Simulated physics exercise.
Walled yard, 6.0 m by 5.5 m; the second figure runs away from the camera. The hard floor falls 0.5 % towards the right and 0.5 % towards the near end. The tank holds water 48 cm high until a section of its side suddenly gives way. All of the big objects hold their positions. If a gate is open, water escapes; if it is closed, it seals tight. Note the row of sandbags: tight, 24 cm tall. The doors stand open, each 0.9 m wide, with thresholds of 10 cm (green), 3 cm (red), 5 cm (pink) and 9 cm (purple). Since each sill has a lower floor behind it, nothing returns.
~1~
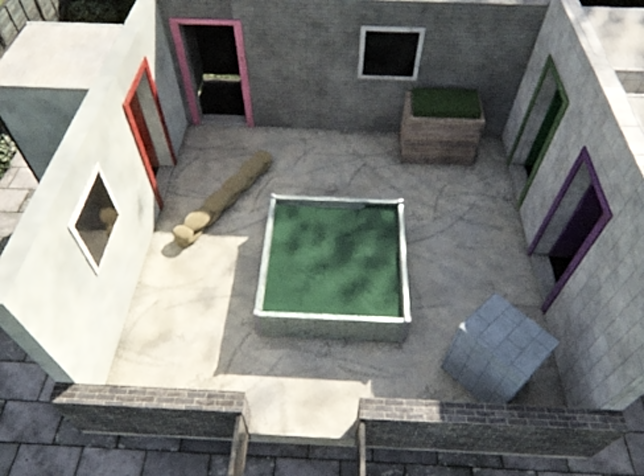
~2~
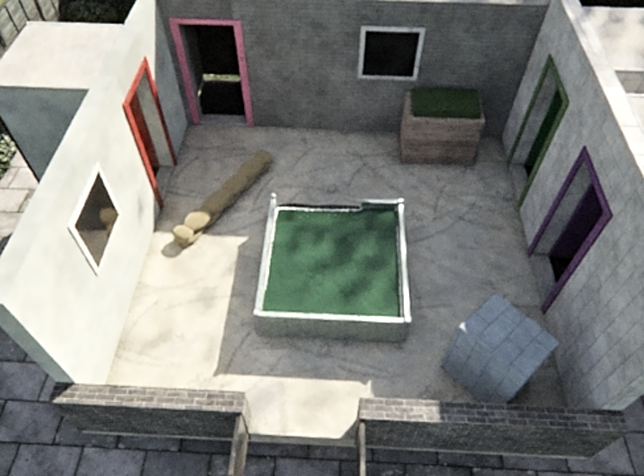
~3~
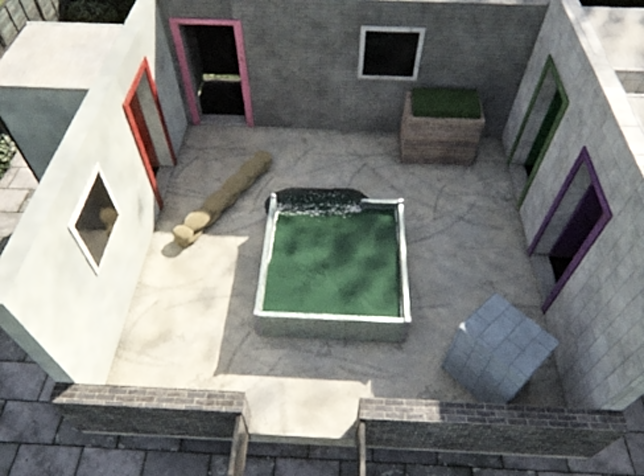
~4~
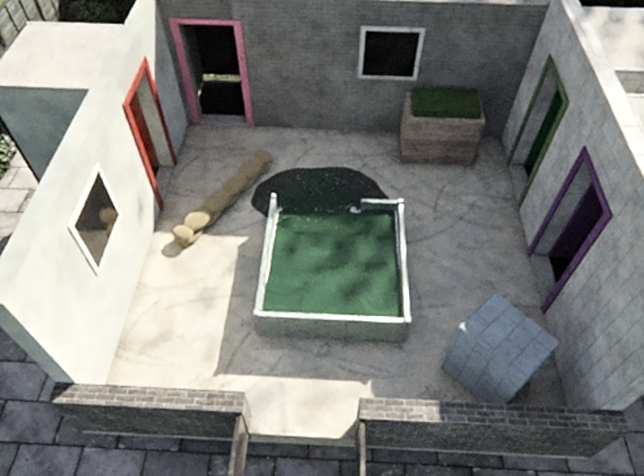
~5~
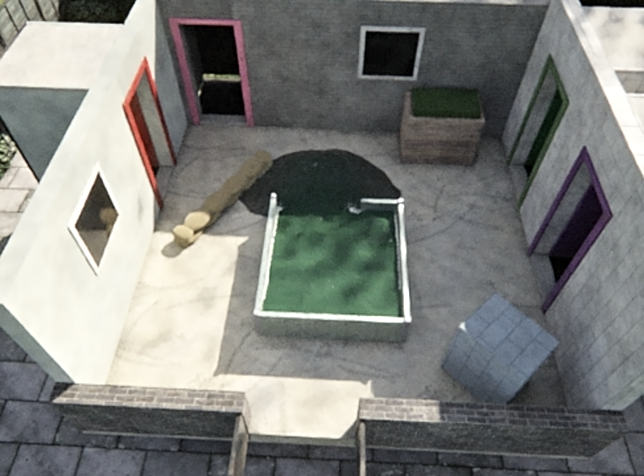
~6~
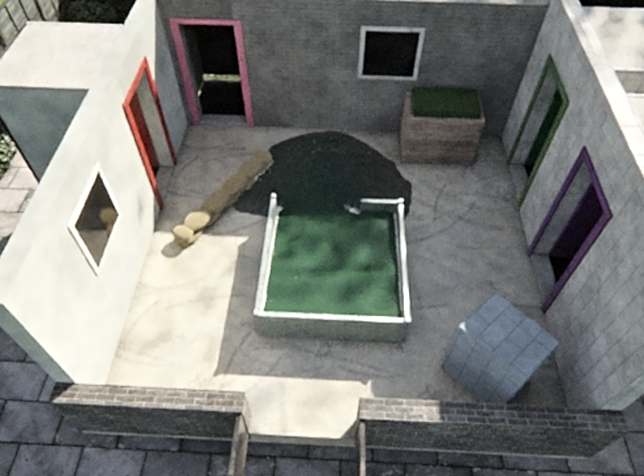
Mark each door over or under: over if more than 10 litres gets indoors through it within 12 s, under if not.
Green door: Under, red door: Over, pink door: Over, purple door: Under.
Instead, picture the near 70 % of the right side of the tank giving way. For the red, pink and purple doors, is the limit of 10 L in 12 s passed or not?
In that case, red door: Less than that, pink door: Less than that, purple door: More than that.
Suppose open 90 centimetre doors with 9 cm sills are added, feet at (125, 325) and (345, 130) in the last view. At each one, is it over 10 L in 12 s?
Door 1: Lower; door 2: Higher.
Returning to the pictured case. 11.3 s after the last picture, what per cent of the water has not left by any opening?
88 %.
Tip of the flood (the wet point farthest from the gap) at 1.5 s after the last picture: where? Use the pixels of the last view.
Somewhere about (493, 137).
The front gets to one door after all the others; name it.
Purple.
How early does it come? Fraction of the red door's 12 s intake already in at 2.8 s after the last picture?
Around 5 percent.
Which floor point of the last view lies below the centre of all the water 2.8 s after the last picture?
Around (322, 203).
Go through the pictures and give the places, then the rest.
The first frame shows the tank at (334, 256) is whole and still, 48 cm deep.
In the second frame, water pours out on the tank's far side and has run 0.7 m, to a hidden place; typically 7 cm deep outside, 48 cm at the tank's back.
In the third frame, the front is at (361, 198), 0.9 m from the gap on the tank's far side; 0.9 m2 of floor is under water; 48 cm left at the back of the tank.
In the fourth frame, water pours out on the tank's far side and has run 1.3 m, to (348, 172); typically 7 cm deep outside, 48 cm at the tank's back.
In the fifth frame, the front is at (338, 153), 1.7 m from the gap on the tank's far side; 2.9 m2 of floor is under water; 48 cm left at the back of the tank.
In the sixth frame, the front is at (336, 135), 2.2 m from the gap on the tank's far side; 3.9 m2 of floor is under water; 48 cm left at the back of the tank.
Then, 0.7 s after the last picture water covers 20 % of the floor and is deepest (29 cm) near (292, 129); green door not reached, red door not reached, pink door not reached, purple door not reached.
Then, 1.5 s after the last picture water covers 30 % of the floor and is deepest (31 cm) near (301, 136); green door not reached, red door not reached, pink door 7 cm at the sill, 0 L in, purple door not reached.
Then, 2.8 s after the last picture water covers 55 % of the floor and is deepest (24 cm) near (388, 146); green door 4 cm at the sill, 0 L in, red door 7 cm at the sill, 3 L in, pink door 8 cm at the sill, 6 L in, purple door not reached.
Then, 6.3 s after the last picture water covers 85 % of the floor and is deepest (13 cm) near (559, 429); green door 5 cm at the sill, 0 L in, red door 7 cm at the sill, 34 L in, pink door 9 cm at the sill, 41 L in, purple door 8 cm at the sill, 0 L in.
Then, 11.3 s after the last picture water covers 95 % of the floor and is deepest (10 cm) near (501, 426); green door 5 cm at the sill, 0 L in, red door 5 cm at the sill, 75 L in, pink door 5 cm at the sill, 64 L in, purple door 8 cm at the sill, 0 L in.
